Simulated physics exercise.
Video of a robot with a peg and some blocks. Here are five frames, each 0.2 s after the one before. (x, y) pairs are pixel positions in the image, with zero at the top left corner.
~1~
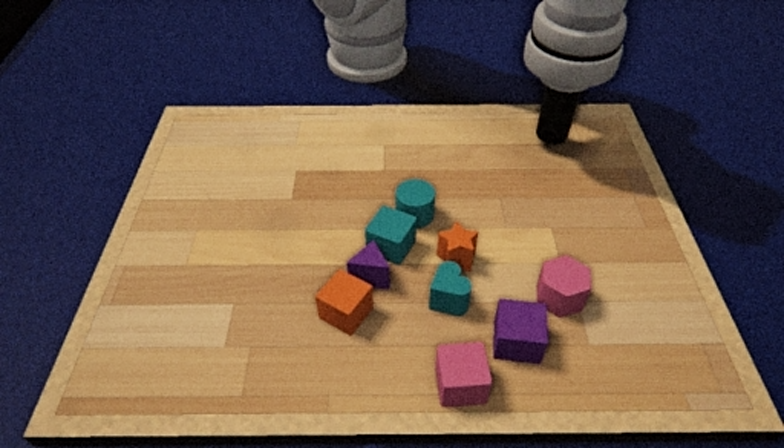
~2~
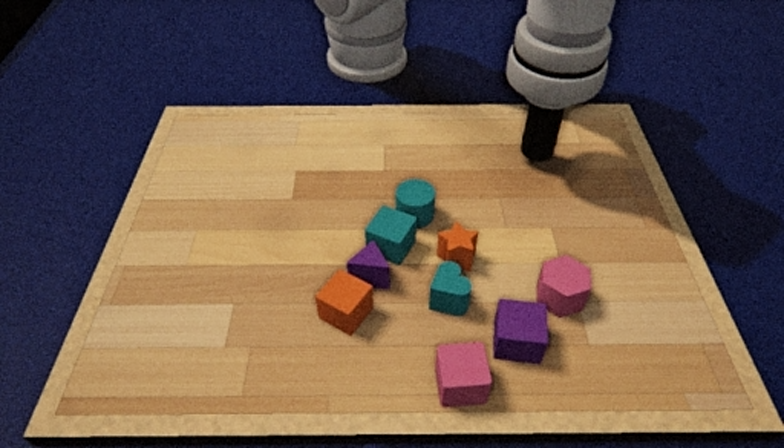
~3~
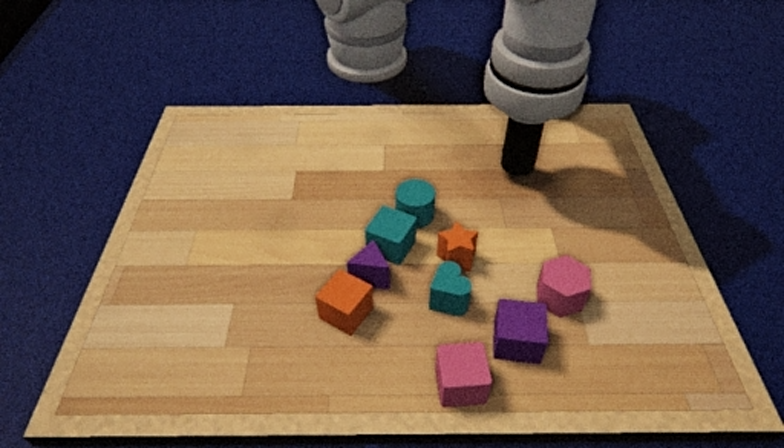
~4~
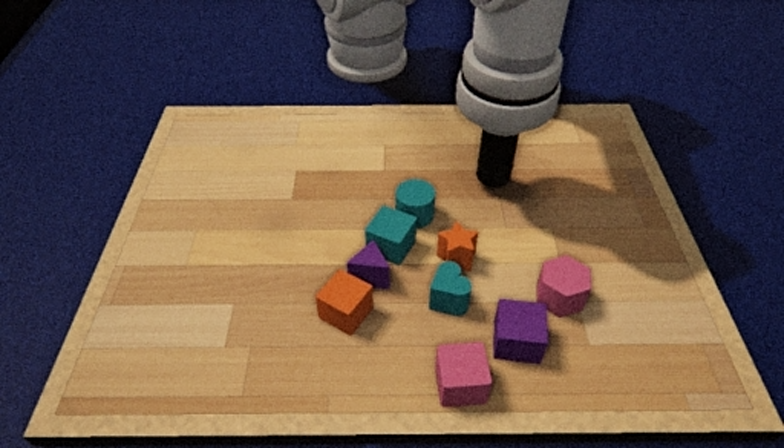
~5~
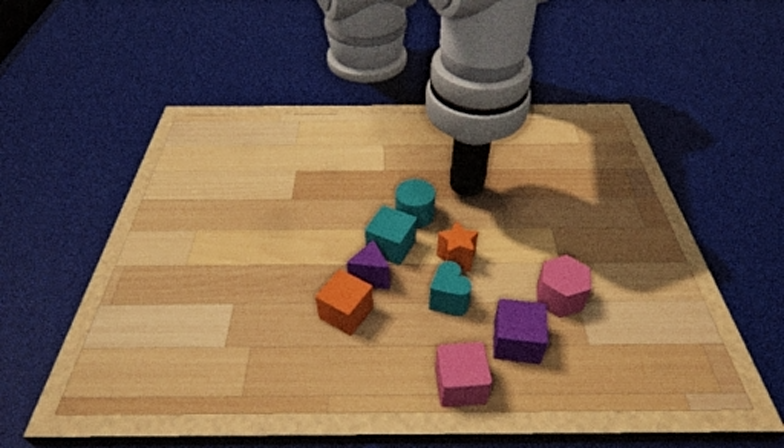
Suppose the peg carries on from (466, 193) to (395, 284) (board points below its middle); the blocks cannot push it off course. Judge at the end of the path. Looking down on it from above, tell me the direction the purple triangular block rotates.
If we look at it from overhead, the purple triangular block pivots counter-clockwise.
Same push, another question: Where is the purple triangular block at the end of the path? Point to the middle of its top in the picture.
The middle of the upper face of the purple triangular block will lie at about (347, 260) in the picture.
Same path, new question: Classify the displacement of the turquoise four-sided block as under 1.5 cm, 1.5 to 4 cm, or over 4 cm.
Between 1.5 and 4 cm.
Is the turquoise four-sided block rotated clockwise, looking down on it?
Yes.
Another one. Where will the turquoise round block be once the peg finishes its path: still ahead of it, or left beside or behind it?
The peg has moved past the turquoise round block by the time the path ends.
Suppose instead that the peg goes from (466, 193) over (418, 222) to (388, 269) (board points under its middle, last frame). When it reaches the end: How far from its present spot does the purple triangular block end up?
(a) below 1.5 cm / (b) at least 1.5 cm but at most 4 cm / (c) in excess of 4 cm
I choose c.
The first path, step by step. One third of the way, peg (444, 213); turquoise round block (406, 195).
Two thirds of the way, peg (420, 243); purple triangular block (363, 259), turned 25° anticlockwise; turquoise four-sided block (374, 230), turned 20° clockwise; turquoise round block (401, 196).
At the end, peg (395, 276); orange four-sided block (339, 295), turned 20° anticlockwise; purple triangular block (347, 260), turned 40° anticlockwise; turquoise four-sided block (364, 235), turned 75° clockwise; turquoise round block (401, 196).
